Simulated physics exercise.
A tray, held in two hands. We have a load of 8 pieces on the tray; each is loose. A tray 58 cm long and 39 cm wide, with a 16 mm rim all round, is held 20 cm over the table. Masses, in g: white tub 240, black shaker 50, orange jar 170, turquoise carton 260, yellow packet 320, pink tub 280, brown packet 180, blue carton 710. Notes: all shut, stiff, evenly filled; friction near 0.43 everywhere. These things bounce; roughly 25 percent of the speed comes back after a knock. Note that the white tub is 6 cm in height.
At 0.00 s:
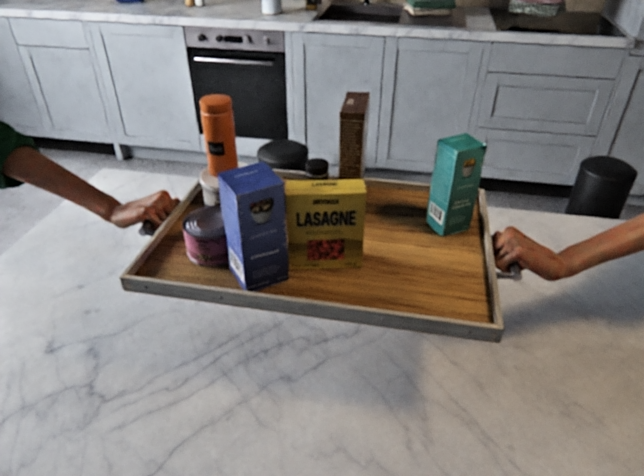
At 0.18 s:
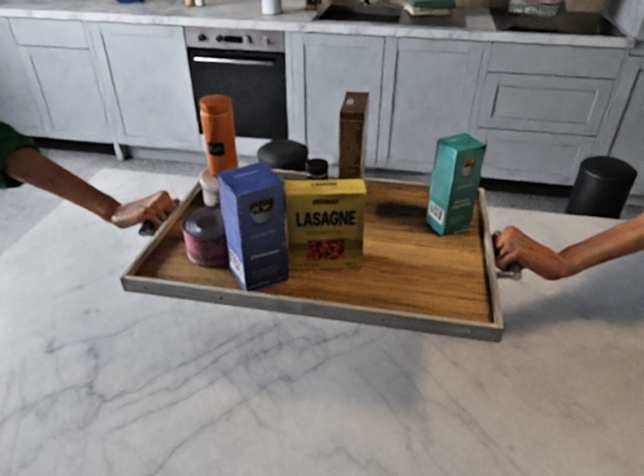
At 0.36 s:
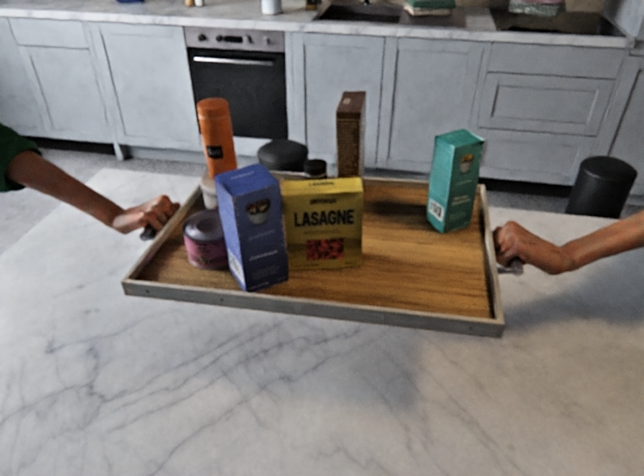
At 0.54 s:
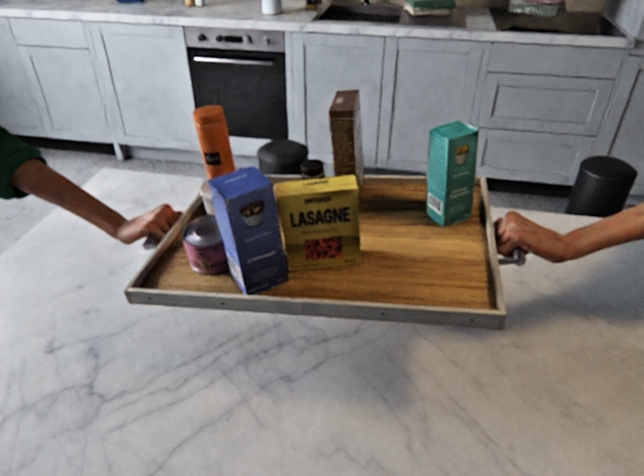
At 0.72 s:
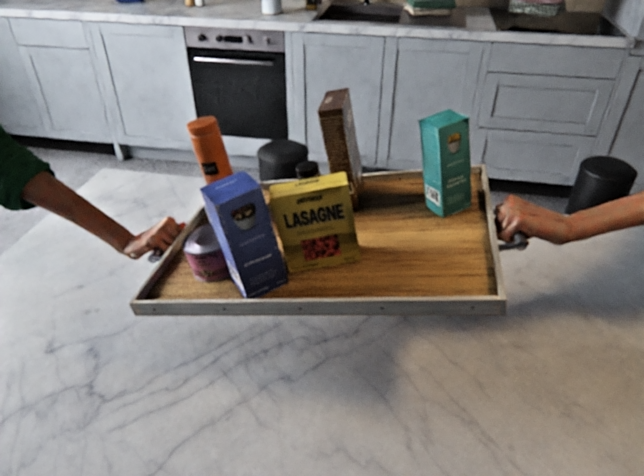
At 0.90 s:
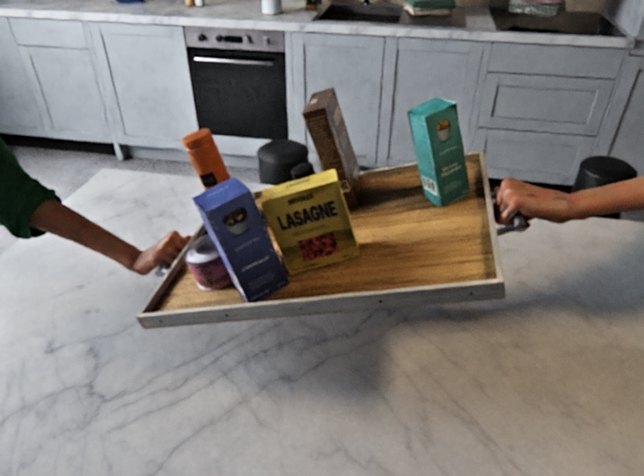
Two hands, one at each end, hold a wooden tray of groceries above a marble table, seen from slightly above in a kitchen with grey cabinets and an oven behind. Blue and yellow cartons stand in front, with a pink tub and orange container at left, a brown packet behind and a turquoise carton at right. The tray starts level, then its left side dips steadily as the right rises, the items leaning left with it, while the camera stays still.
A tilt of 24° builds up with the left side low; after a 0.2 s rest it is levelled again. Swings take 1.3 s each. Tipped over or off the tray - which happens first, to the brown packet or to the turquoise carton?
Former.
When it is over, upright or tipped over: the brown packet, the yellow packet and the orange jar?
Final state - brown packet: Goes over; yellow packet: Remains on its base; orange jar: Goes over.
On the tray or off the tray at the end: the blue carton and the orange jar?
The blue carton is kept in bounds, the orange jar is not kept in bounds.
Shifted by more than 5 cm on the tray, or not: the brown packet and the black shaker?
Brown packet: Is displaced. Black shaker: Is displaced.
After 1.20 s, tray at 23°, left edge down; brown packet tipped 65° from how it sat near (288, 179); black shaker tipped 66° from how it sat.
After 1.50 s, tray at 24°, left edge down; orange jar now off the tray; brown packet on its side near (265, 189); black shaker on its side.
After 1.70 s, tray at 24°, left edge down; brown packet on its side near (263, 188); turquoise carton slid 3 cm near (412, 146); black shaker on its side.
After 2.30 s, tray at 10°, left edge down; brown packet on its side near (262, 172); turquoise carton slid 8 cm near (404, 169); black shaker on its side.
At rest (3.4 s), off the tray, orange jar; tipped over on the tray, black shaker and brown packet; not toppled but over 5 cm from the start, turquoise carton; the other 4 in place, give or take 5 cm. Seen from the same camera at the end, brown packet near (265, 160), turquoise carton near (413, 182). Brown packet went at 1.14 s; turquoise carton was never lost.
